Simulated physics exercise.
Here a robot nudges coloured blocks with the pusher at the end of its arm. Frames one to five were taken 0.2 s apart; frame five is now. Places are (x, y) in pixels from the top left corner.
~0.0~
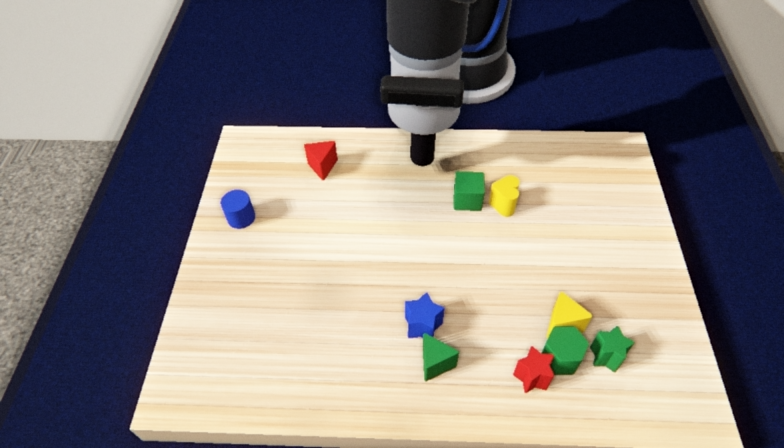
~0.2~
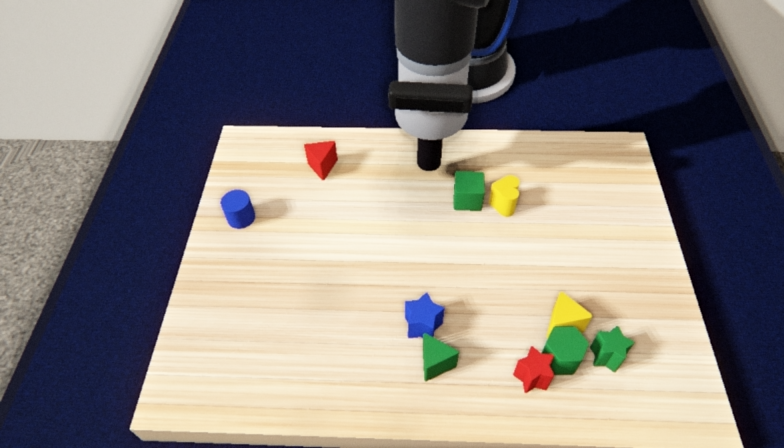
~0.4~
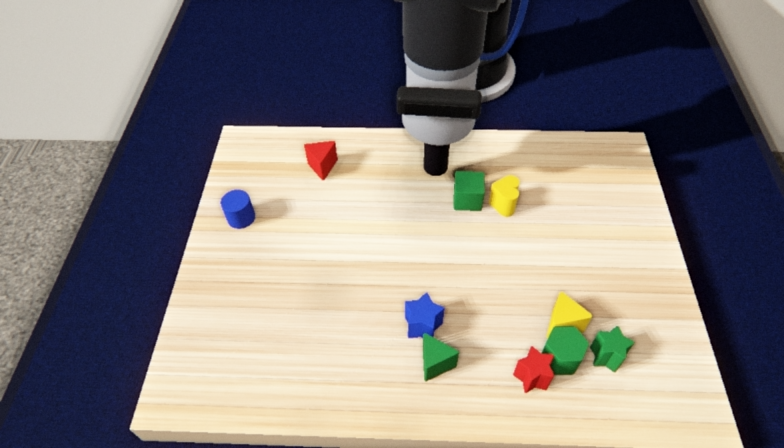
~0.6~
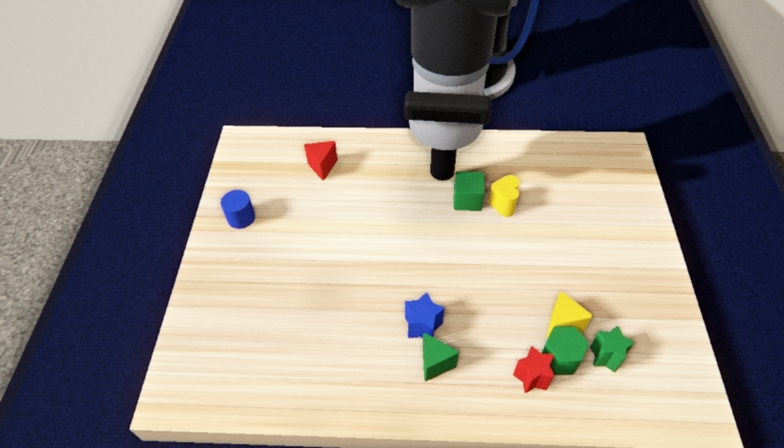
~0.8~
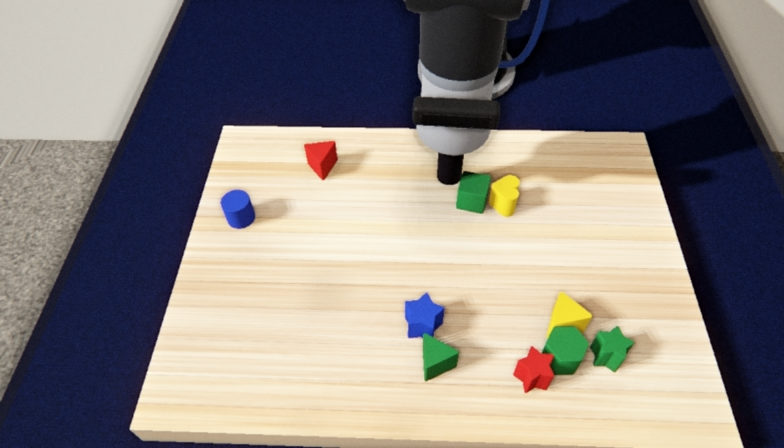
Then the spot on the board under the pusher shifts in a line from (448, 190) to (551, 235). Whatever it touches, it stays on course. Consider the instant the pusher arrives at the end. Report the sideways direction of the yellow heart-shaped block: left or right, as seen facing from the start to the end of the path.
It's set to shift left.
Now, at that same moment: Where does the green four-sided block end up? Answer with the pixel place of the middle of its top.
The spot you're after is about (572, 240) in the image.
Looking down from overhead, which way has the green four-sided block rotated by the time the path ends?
My answer: Clockwise.
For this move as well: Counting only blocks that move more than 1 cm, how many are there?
Two of them.
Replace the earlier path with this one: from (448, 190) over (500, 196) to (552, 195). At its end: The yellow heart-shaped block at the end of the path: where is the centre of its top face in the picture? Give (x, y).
My estimate: (535, 198).
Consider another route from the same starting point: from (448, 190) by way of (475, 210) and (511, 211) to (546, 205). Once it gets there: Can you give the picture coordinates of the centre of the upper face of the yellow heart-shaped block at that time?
If I read the scene right, the answer is (580, 194).
What follows on the original path. One third of the way, pusher (483, 192); green four-sided block (508, 201), turned 20° clockwise; yellow heart-shaped block (538, 195), turned 70° anticlockwise.
Two thirds of the way, pusher (520, 208); green four-sided block (542, 220), turned 30° clockwise; yellow heart-shaped block (548, 198), turned 105° anticlockwise.
At the end, pusher (556, 222); green four-sided block (572, 240), turned 65° clockwise; yellow heart-shaped block (557, 196), turned 115° anticlockwise.
